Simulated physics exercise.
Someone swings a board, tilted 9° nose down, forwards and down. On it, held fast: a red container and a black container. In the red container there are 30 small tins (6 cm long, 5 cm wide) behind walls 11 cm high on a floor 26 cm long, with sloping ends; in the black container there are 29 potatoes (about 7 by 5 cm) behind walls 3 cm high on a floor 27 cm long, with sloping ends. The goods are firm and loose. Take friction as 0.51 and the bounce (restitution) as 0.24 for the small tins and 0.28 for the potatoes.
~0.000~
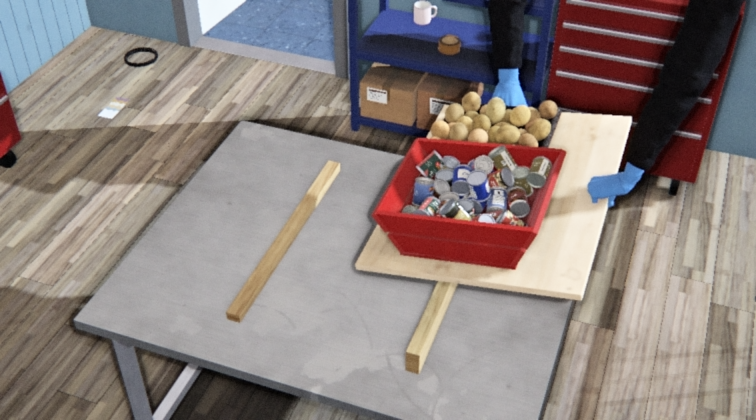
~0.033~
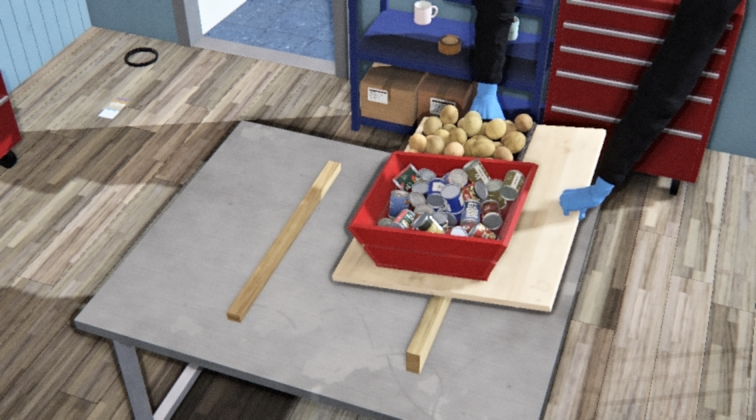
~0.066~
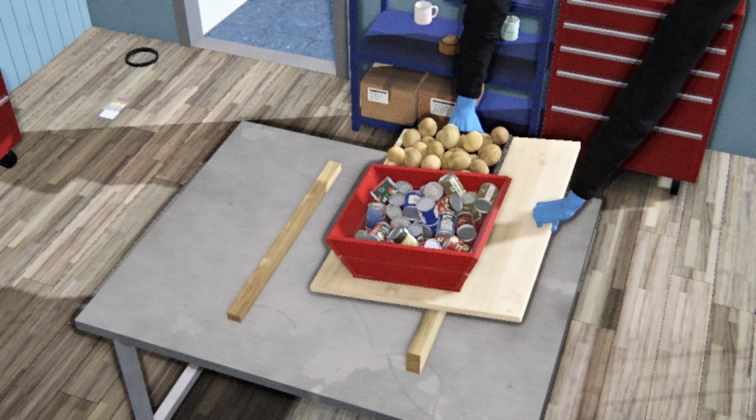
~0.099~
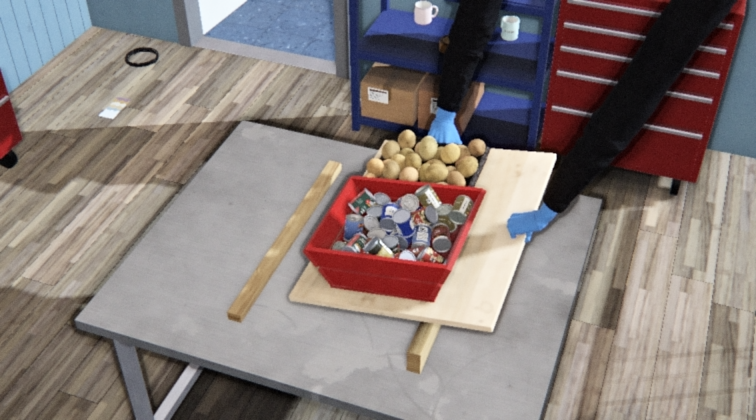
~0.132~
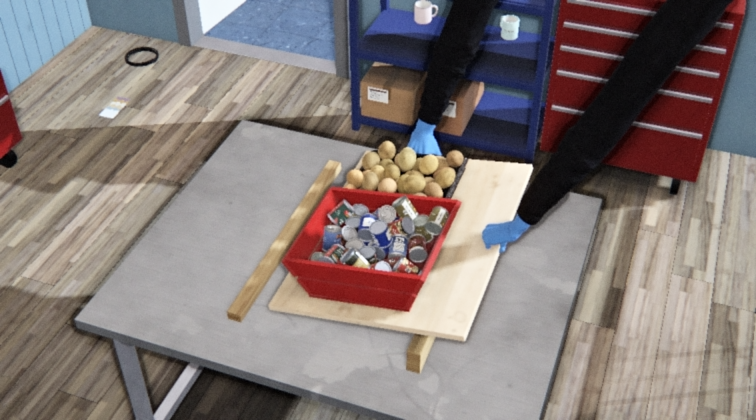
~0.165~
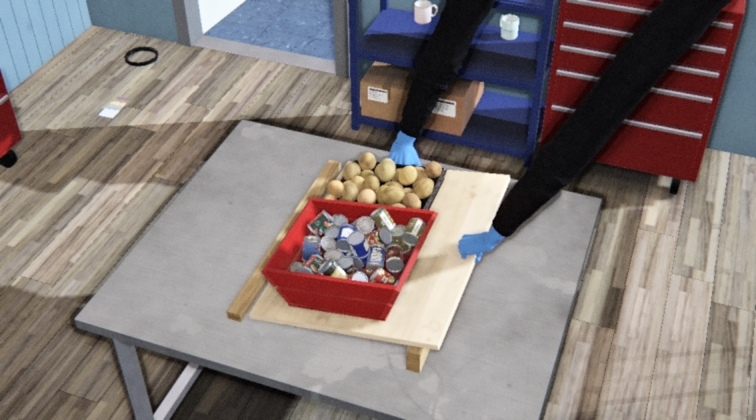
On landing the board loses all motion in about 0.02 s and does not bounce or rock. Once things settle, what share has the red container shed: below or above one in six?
It sheds under a sixth of them.
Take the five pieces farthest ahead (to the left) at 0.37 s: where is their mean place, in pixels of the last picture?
Near (293, 194).
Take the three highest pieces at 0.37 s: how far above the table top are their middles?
About 18 cm.
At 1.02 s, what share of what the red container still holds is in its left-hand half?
About 70 per cent.
After 0.17 s, it lands.
After 0.25 s, 0 of 30 out of the red container and 2 of 29 out of the black container.
After 0.37 s, 0 of 30 out of the red container and 7 of 29 out of the black container.
After 0.59 s, 1 of 30 out of the red container and 7 of 29 out of the black container.
Outcome (at 1.02 s), 1 of 30 out of the red container and 9 of 29 out of the black container. Asked share, 1 of 30, 3 per cent.
